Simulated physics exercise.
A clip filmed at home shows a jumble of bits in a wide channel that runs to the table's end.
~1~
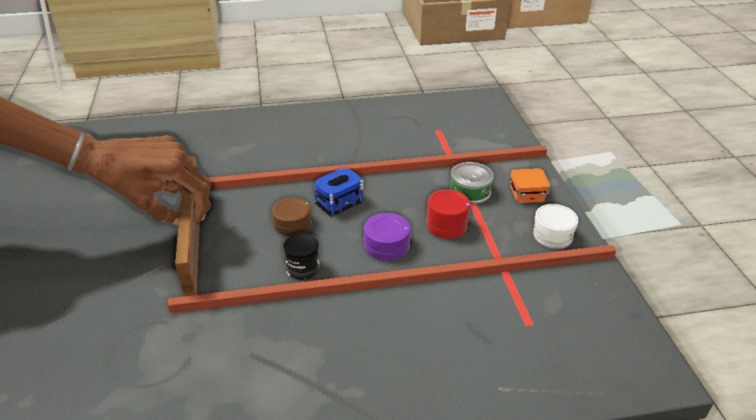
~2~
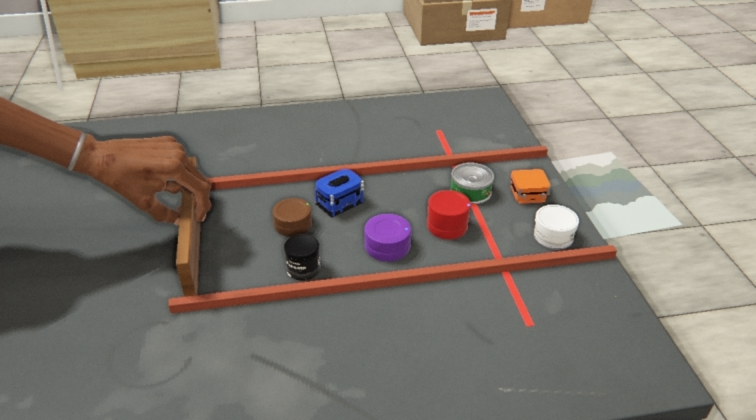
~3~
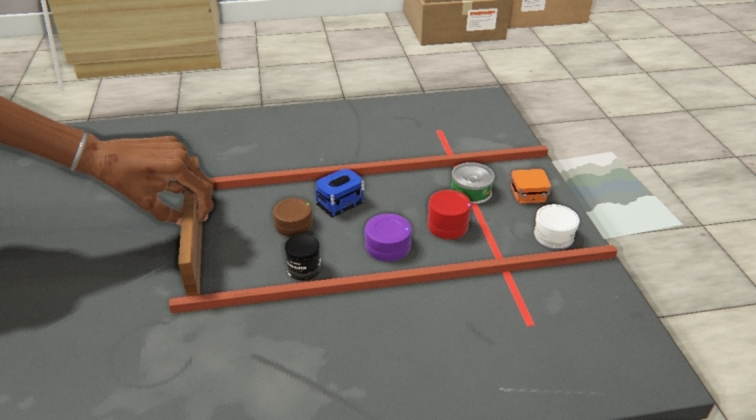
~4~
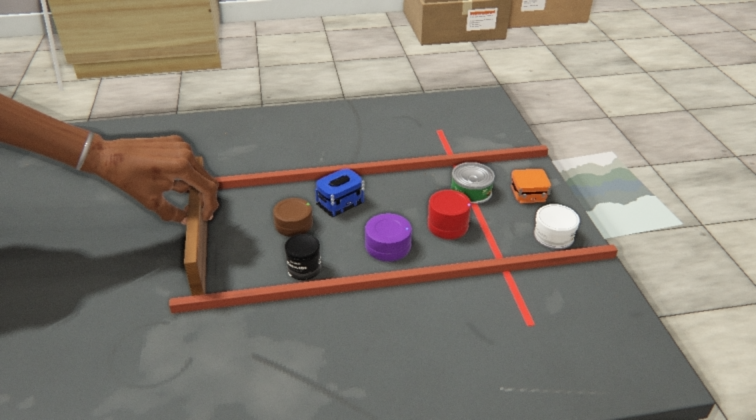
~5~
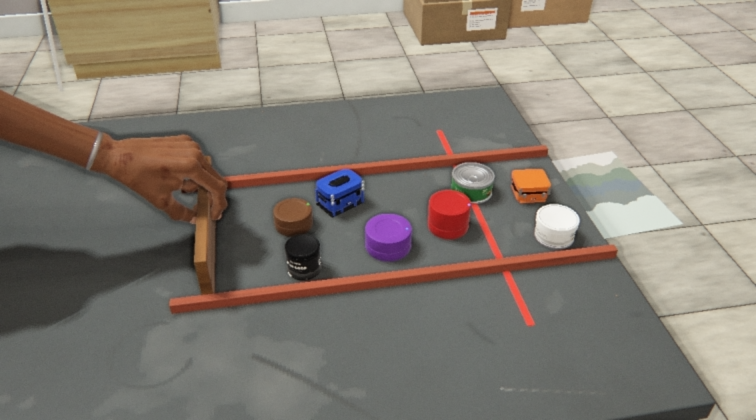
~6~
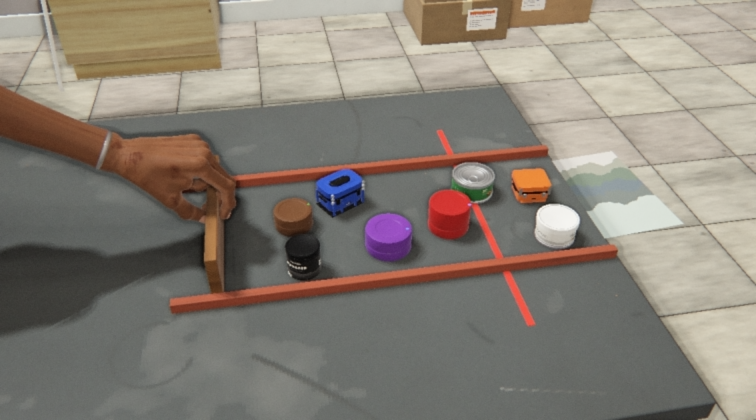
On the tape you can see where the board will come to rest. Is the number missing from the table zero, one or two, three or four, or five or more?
The count that falls off is none.
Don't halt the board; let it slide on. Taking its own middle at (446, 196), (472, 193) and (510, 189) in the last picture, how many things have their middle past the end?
Place by place: 0, 0 and 1.
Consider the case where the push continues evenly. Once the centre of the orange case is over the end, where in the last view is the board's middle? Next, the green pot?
(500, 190) and (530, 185), roughly.
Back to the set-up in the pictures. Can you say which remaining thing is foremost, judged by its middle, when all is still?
Closest in the end is the orange case.
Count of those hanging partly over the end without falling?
Expected count: 0.
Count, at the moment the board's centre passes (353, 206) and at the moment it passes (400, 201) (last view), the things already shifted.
4 at one spot and 5 at the other.
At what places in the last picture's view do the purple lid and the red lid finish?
First: About (508, 218); second: About (531, 196).
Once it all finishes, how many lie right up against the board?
Tally at the end: 4.
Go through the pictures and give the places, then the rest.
In the first picture, white pot (555, 227); orange case (529, 187); green pot (471, 183); board (190, 223); tape (476, 211).
In the second picture, orange case (529, 188); purple lid (388, 237).
In the third picture, green pot (472, 183); board (193, 223).
In the fourth picture, white pot (556, 227); brown lid (293, 217).
In the fifth picture, orange case (530, 187); black tub (303, 258).
In the sixth picture, white pot (556, 227); orange case (530, 187); green pot (472, 183); board (215, 221); tape (477, 211).
Early on, none off yet; white pot at rest near (556, 227); orange case at rest near (530, 187); green pot at rest near (472, 183).
A while later, none off yet; white pot at rest near (556, 227); orange case at rest near (530, 187); green pot at rest near (474, 182).
Finally, the number that fall off is zero.
